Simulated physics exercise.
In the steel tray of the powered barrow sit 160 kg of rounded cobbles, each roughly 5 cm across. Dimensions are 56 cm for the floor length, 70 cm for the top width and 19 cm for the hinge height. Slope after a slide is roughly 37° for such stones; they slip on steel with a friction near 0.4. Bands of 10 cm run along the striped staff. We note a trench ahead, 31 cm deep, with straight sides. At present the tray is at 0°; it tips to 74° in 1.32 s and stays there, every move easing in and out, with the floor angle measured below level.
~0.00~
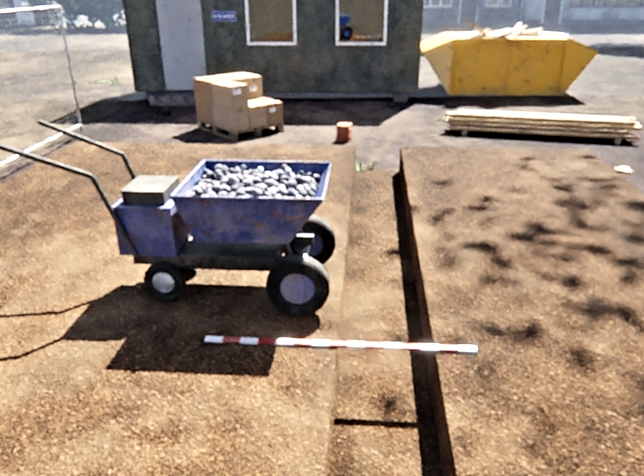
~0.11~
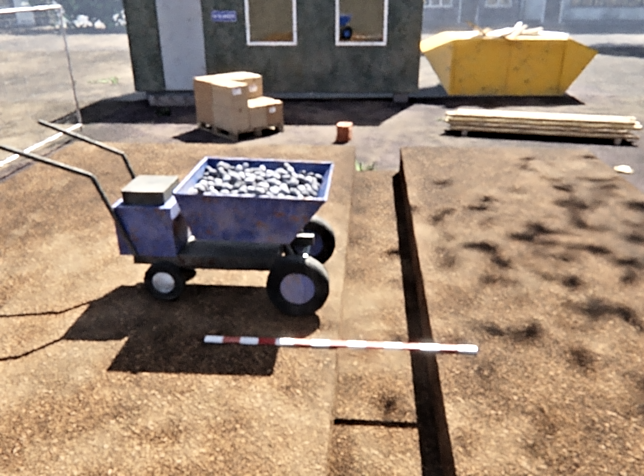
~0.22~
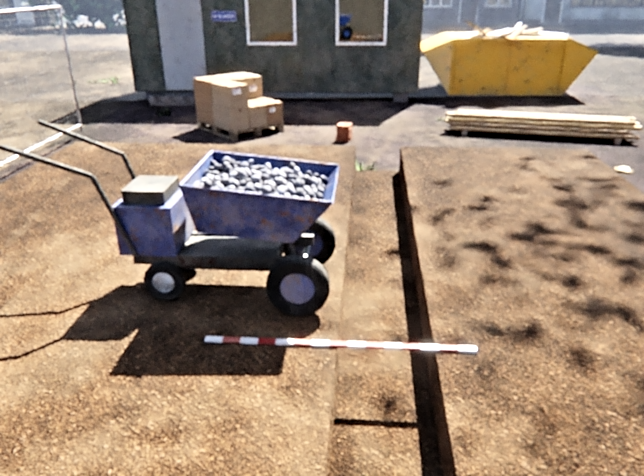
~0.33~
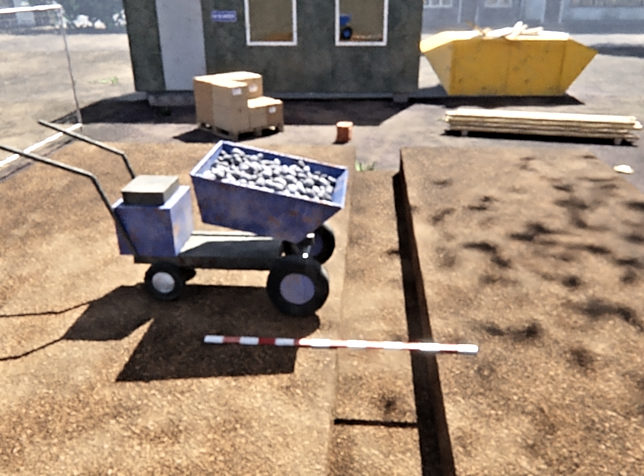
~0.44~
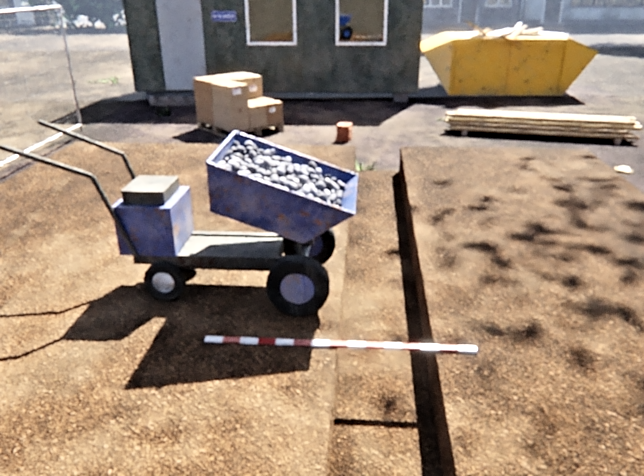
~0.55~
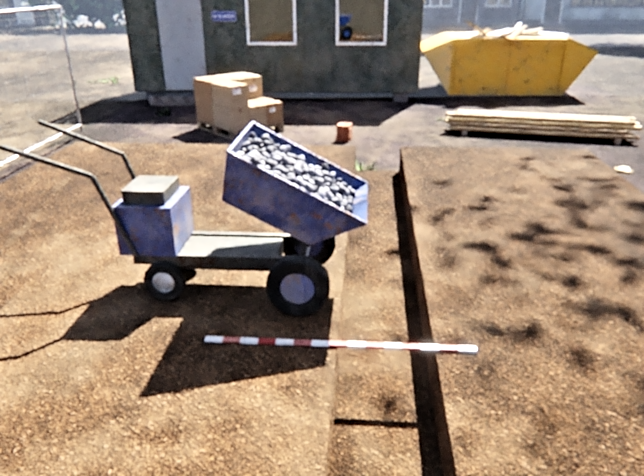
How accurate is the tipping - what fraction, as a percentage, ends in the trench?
Close to 61 in every hundred.
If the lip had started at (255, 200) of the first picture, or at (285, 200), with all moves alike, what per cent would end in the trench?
Some 100 and some 100 per cent, in that order.
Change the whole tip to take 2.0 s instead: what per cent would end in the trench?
I'd put it at some 70 in a hundred.
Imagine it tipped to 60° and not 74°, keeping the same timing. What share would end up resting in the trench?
It would come to about 45 percent.
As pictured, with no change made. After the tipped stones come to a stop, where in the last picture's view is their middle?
Their centre sits close to (416, 314).
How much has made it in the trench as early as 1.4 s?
25 per cent, give or take.
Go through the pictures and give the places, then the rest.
In the first picture, the tray is at 0°, its lip at (323, 200); the top of the load is at (256, 177).
In the second picture, the tray is at 1°, its lip at (325, 201); the top of the load is at (243, 174); the stones move at 0.2 m/s on average.
In the third picture, the tray is at 5°, its lip at (332, 203); the top of the load is at (232, 168); the stones move at 0.4 m/s on average.
The fourth picture shows lip at (342, 208), floor tilted 12°, highest stones at (234, 161); the stones move at 0.6 m/s on average.
The fifth picture shows lip at (354, 214), floor tilted 19°, highest stones at (241, 151); the stones move at 0.7 m/s on average.
In the sixth picture, the tray is at 28°, its lip at (366, 224); the top of the load is at (255, 143); the stones move at 0.8 m/s on average.
After 1.0 s the floor is at 62°; 99 % in the tray, 1 % in the trench; the foremost stones are at (404, 247).
After 1.4 s the floor is at 74°; 52 % in the tray, 23 % in the trench, 25 % past the trench; the foremost stones are at (493, 289).
After 1.8 s the floor is at 74°; 21 % in the tray, 38 % in the trench, 41 % past the trench; the foremost stones are at (557, 284).
After 3.7 s the floor is at 74°; 0 % in the tray, 61 % in the trench, 39 % past the trench; the foremost stones are at (608, 283).
